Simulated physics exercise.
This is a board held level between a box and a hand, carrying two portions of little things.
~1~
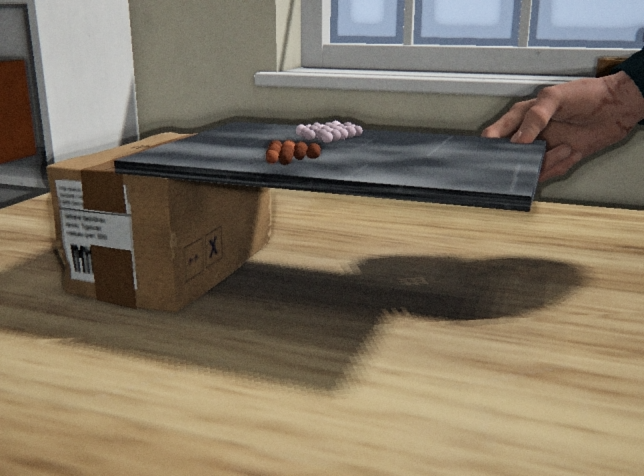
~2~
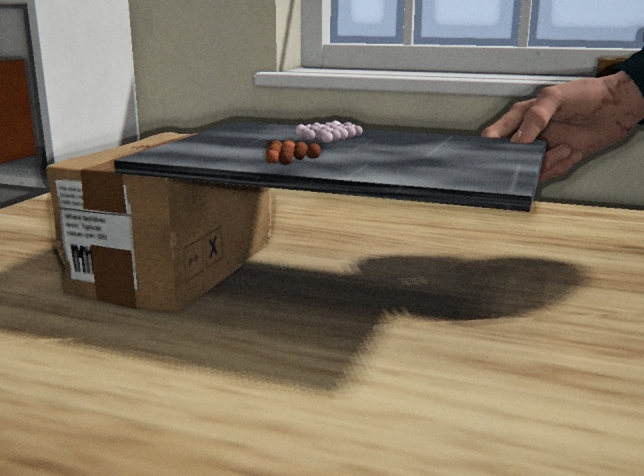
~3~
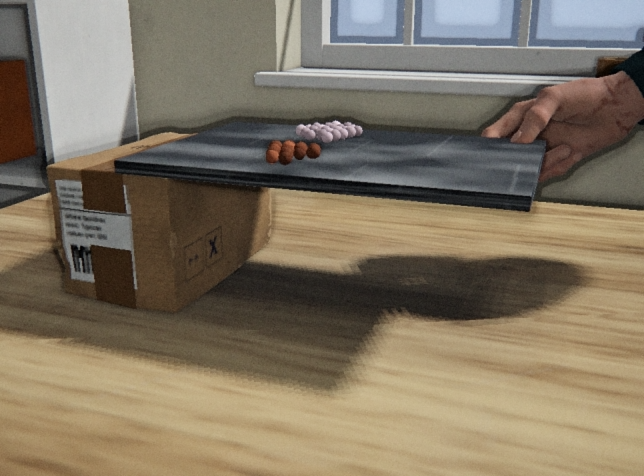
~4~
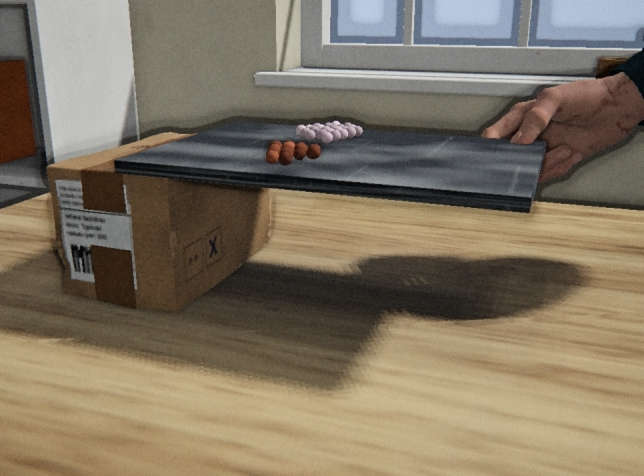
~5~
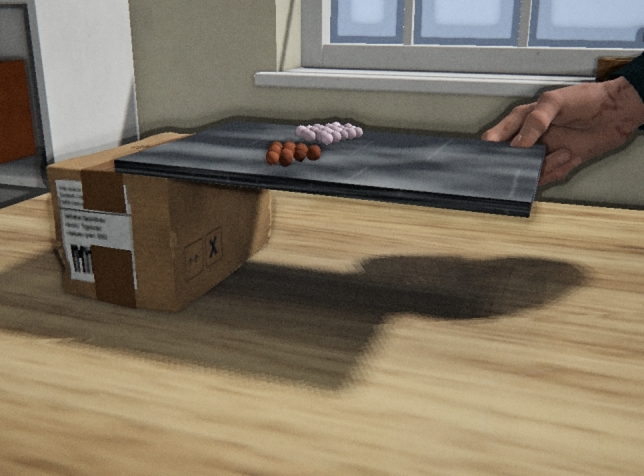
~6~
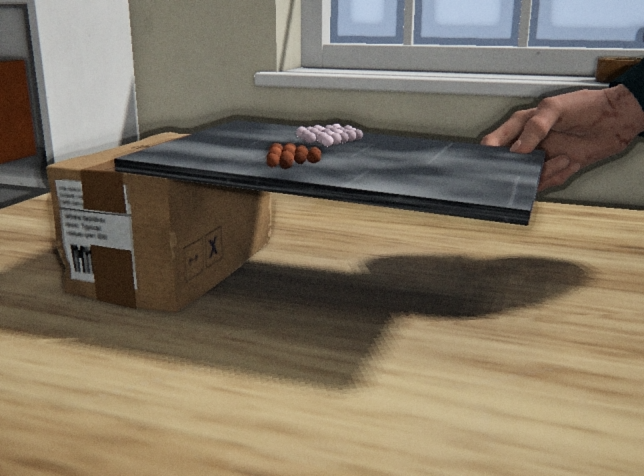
On a wooden table by a window, a hand holding a dark board level across a cardboard box, then lowering it slightly.
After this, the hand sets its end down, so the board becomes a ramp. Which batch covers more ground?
The far one outruns the other.
Then, 0.28 s later than the last frame, board sloping at 10°; near batch every one still on the board; far batch every one still on the board.
Then, 0.63 s later than the last frame, board sloping at 21°; near batch every one still on the board; far batch every one still on the board.
Then, 1.01 s later than the last frame, board resting at 26°; near batch every one still on the board; far batch mostly up to a board's length out.
When it is over, board resting at 26°; near batch mostly less than half a board's length out; far batch mostly more than two board lengths out, roughly a third gone off the counter; the far batch has gone farther.
